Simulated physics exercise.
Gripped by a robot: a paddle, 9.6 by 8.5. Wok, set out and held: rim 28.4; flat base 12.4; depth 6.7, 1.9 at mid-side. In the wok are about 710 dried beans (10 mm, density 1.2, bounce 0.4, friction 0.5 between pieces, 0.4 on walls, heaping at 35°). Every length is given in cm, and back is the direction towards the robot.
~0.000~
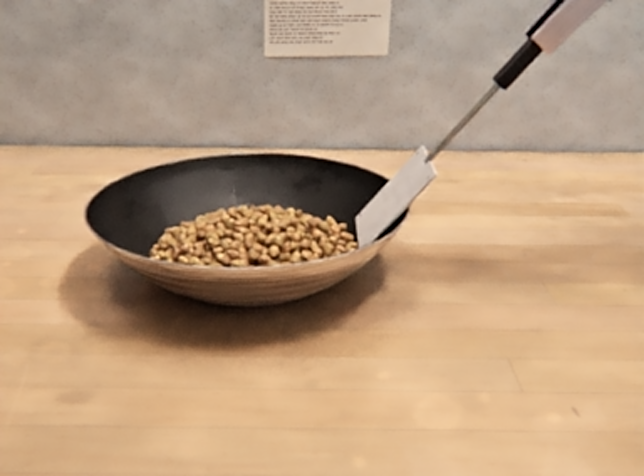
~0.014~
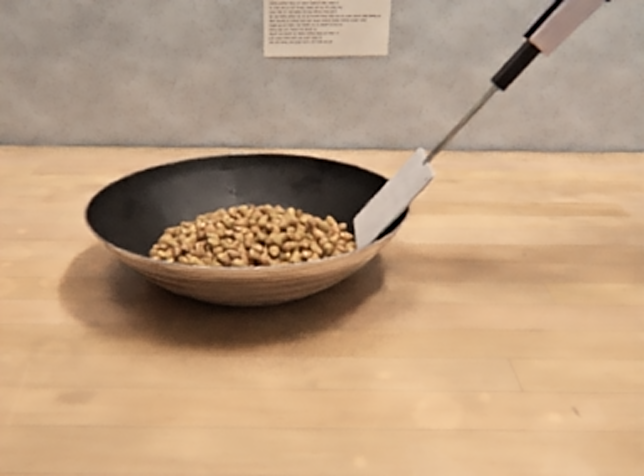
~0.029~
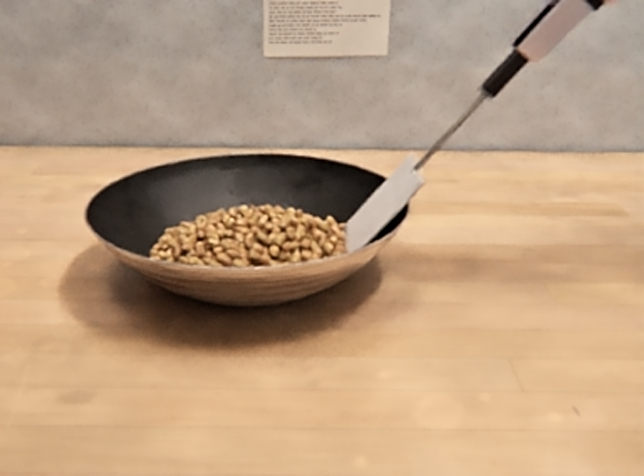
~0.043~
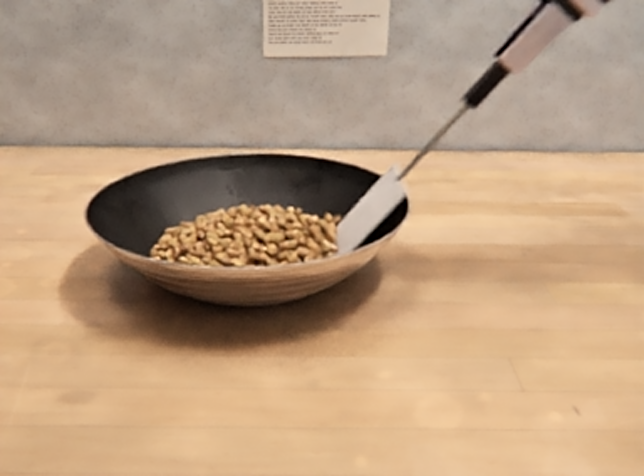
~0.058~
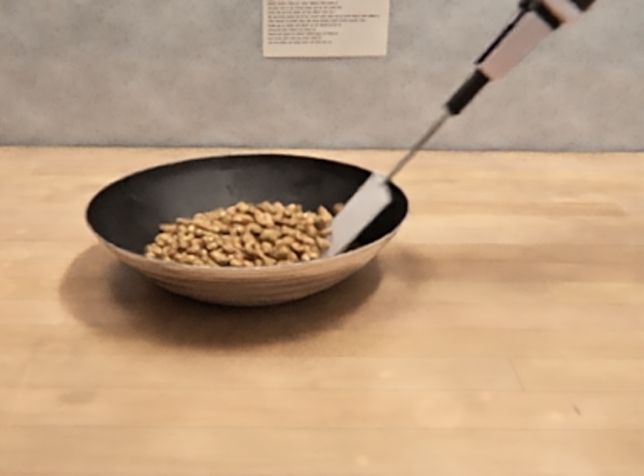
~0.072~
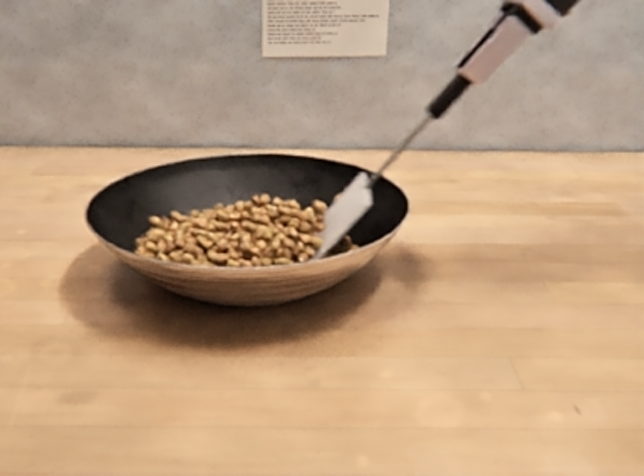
A robot-held paddle sliding leftward down inside a dark wok on a wooden surface, pushing the heaped dried beans slightly left.
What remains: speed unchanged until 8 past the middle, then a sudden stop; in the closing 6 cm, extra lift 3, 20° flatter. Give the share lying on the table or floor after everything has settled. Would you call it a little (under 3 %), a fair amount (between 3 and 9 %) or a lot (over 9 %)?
A lot, over 9 %.
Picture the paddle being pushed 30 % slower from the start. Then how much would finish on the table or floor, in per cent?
Then around 5 percent would finish on the table or floor.
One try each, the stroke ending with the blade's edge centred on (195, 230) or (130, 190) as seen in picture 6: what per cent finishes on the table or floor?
The two tries give near 0 and near 40 in a hundred.
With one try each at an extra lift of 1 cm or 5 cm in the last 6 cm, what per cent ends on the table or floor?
15 and 20 %.
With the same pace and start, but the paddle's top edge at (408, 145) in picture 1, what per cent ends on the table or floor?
I'd estimate around 25 per cent.
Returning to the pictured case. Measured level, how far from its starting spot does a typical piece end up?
Roughly 6 centimetres.
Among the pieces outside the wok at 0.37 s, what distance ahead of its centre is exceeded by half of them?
20 cm.
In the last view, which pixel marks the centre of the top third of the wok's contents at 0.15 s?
(170, 221).
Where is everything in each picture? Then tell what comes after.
Paddle top edge at (429, 159), sloping 51°; upper third of the load around (257, 240), from x 155 to 355, top at y 210; 710 in the wok, in the first picture.
Paddle top edge at (428, 161), sloping 51°; upper third of the load around (257, 240), from x 155 to 355, top at y 210, in the second picture.
Paddle top edge at (418, 167), sloping 51°; upper third of the load around (257, 240), from x 155 to 355, top at y 210, in the third picture.
Paddle top edge at (401, 177), sloping 51°; upper third of the load around (256, 239), from x 155 to 355, top at y 210, in the fourth picture.
Paddle top edge at (384, 184), sloping 51°; upper third of the load around (255, 236), from x 150 to 355, top at y 205, in the fifth picture.
Paddle top edge at (367, 187), sloping 51°; upper third of the load around (249, 234), from x 140 to 355, top at y 200; 710 in the wok, in the sixth picture.
By 0.11 s, sloping 51°, highest piece 9 above the table; 710 in the wok.
By 0.15 s, sloping 45°, highest piece 11 above the table; 710 in the wok.
By 0.37 s, sloping 31°, highest piece 10 above the table; 541 in the wok, 61 on the table or floor, 108 on the blade or in flight.
By 1.42 s, sloping 31°, highest piece 6 above the table; 541 in the wok, 169 on the table or floor.
Final count, 541 in the wok, 169 on the table or floor. That is 24 % on the table or floor.
